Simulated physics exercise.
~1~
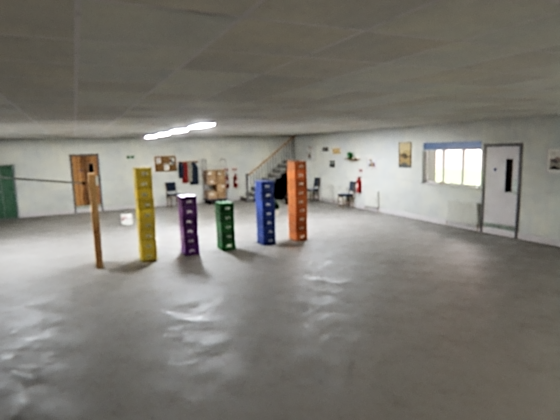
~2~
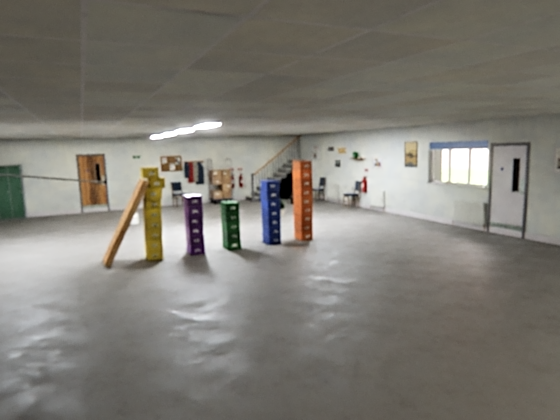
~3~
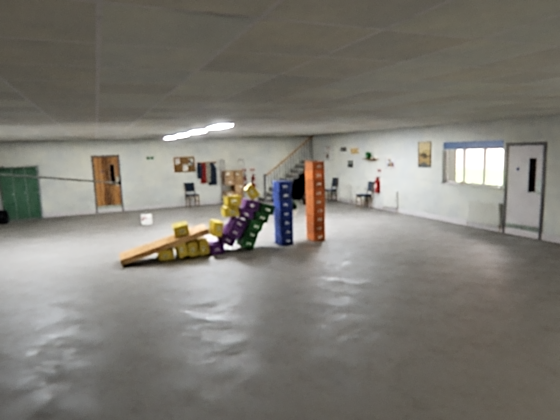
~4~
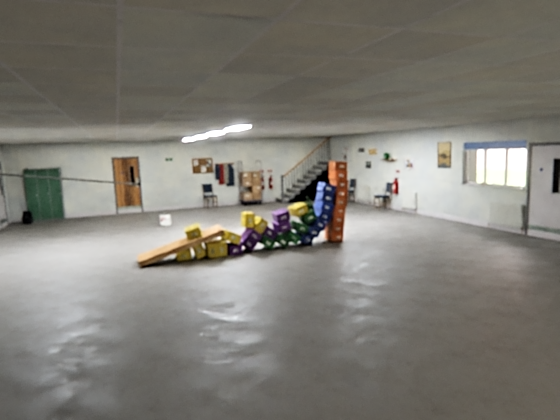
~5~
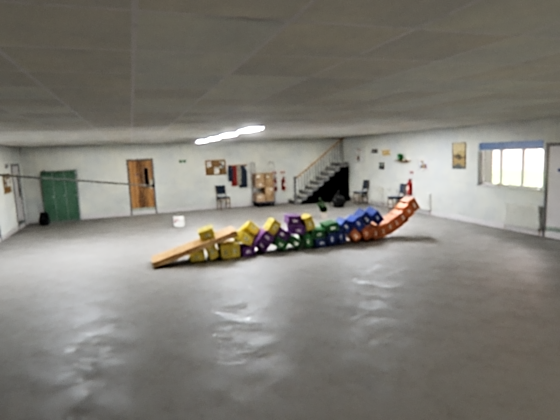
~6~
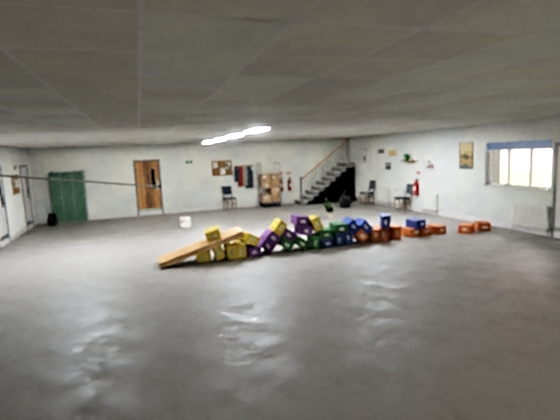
In a large, low-ceilinged hall, an upright wooden board tips right into a row of yellow, purple, green, blue and orange crate stacks, which topple rightward one after another, ending as a long jumbled line with the board leaning at its left end and orange crates scattered at the right.
